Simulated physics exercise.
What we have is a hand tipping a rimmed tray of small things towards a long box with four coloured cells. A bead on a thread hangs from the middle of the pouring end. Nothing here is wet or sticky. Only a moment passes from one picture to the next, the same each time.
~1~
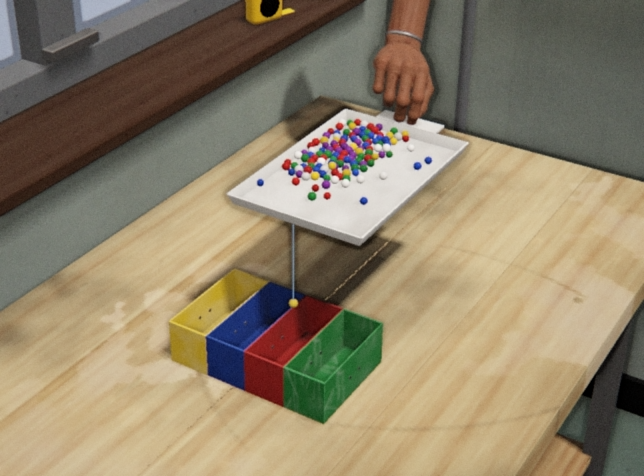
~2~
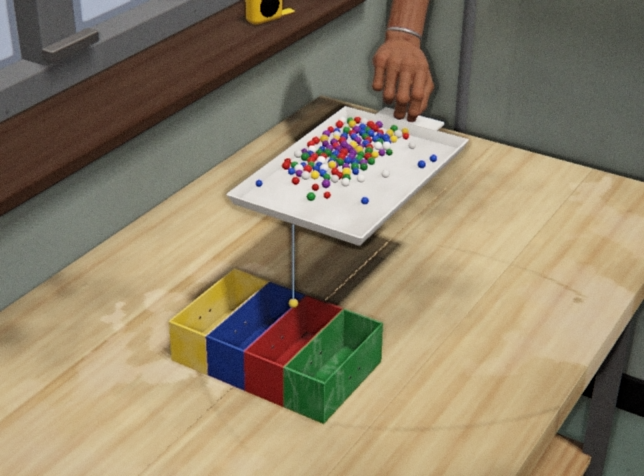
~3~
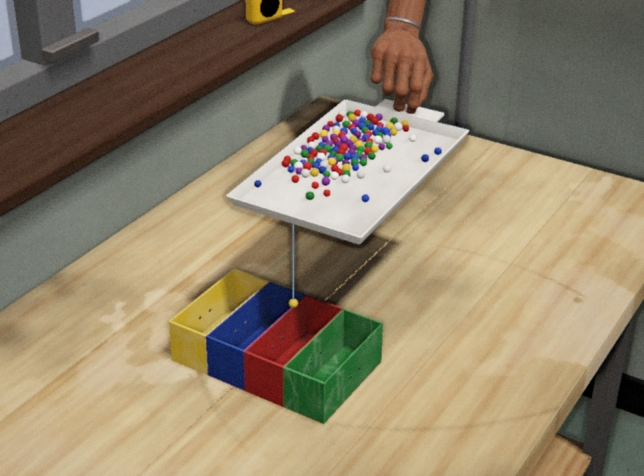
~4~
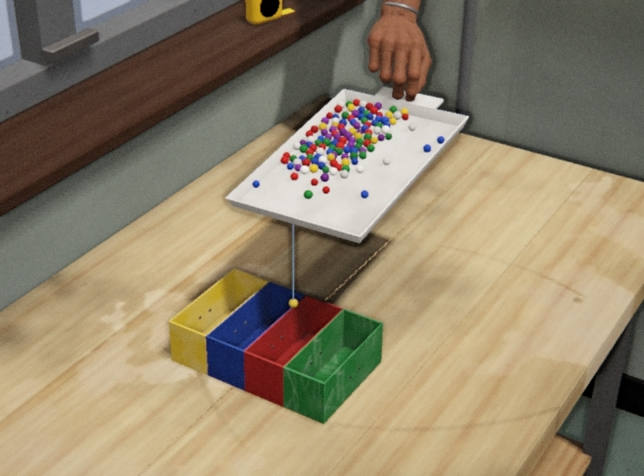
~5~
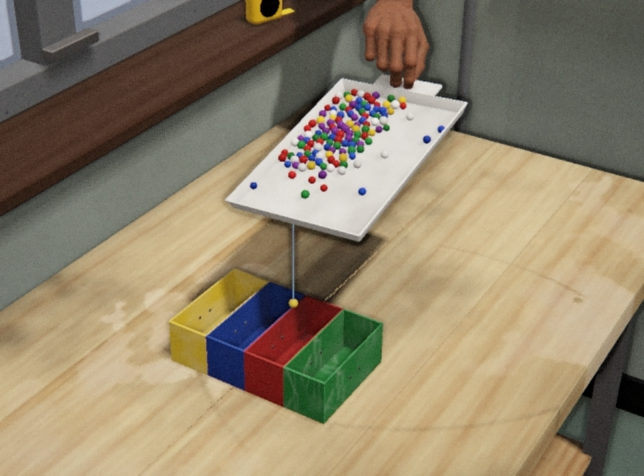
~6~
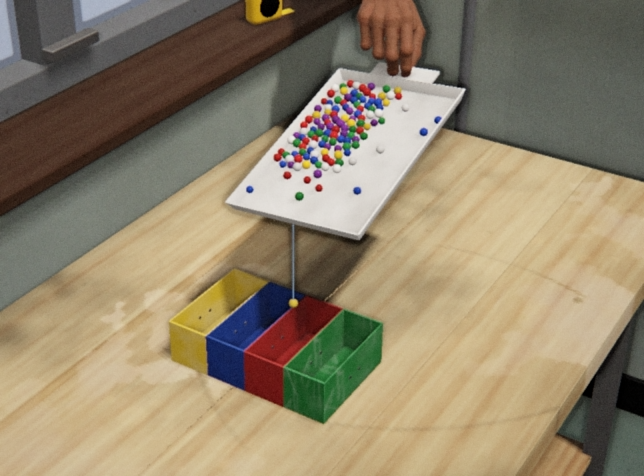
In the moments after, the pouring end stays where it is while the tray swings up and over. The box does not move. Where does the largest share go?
It favours the yellow compartment.
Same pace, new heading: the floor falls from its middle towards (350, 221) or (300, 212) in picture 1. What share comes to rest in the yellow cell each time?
Near 0 % and 20 %.
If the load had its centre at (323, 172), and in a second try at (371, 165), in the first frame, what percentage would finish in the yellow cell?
Roughly 60 per cent, and 60 per cent.
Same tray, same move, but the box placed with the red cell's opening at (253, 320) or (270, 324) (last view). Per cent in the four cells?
The first gives 90 %, the second 90 %.
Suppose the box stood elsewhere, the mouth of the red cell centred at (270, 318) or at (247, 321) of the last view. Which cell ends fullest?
The first try: Blue. The second: The cell in blue.
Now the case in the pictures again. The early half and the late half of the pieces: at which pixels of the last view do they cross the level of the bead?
Early half (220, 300), late half (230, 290).
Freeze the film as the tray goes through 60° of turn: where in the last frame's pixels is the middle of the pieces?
Around (236, 265).
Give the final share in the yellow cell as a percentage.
Near 50 %.
Just after the last frame, tray tipped steeply; roughly a third on the tray; roughly a quarter in the yellow cell; about a tenth in the blue cell; just a few in the red cell; roughly a third falling or outside the box.
A moment on, tray tipped right over; roughly half in the yellow cell; roughly a quarter in the blue cell; about a tenth in the red cell; just a few in the green cell; roughly a quarter falling or outside the box.
Further on, tray tipped past a quarter turn; roughly half in the yellow cell; roughly a quarter in the blue cell; about a tenth in the red cell; just a few in the green cell; roughly a quarter falling or outside the box.
When it is over, tray tipped past a quarter turn; roughly half in the yellow cell; roughly a quarter in the blue cell; about a tenth in the red cell; just a few in the green cell; roughly a quarter outside the box.
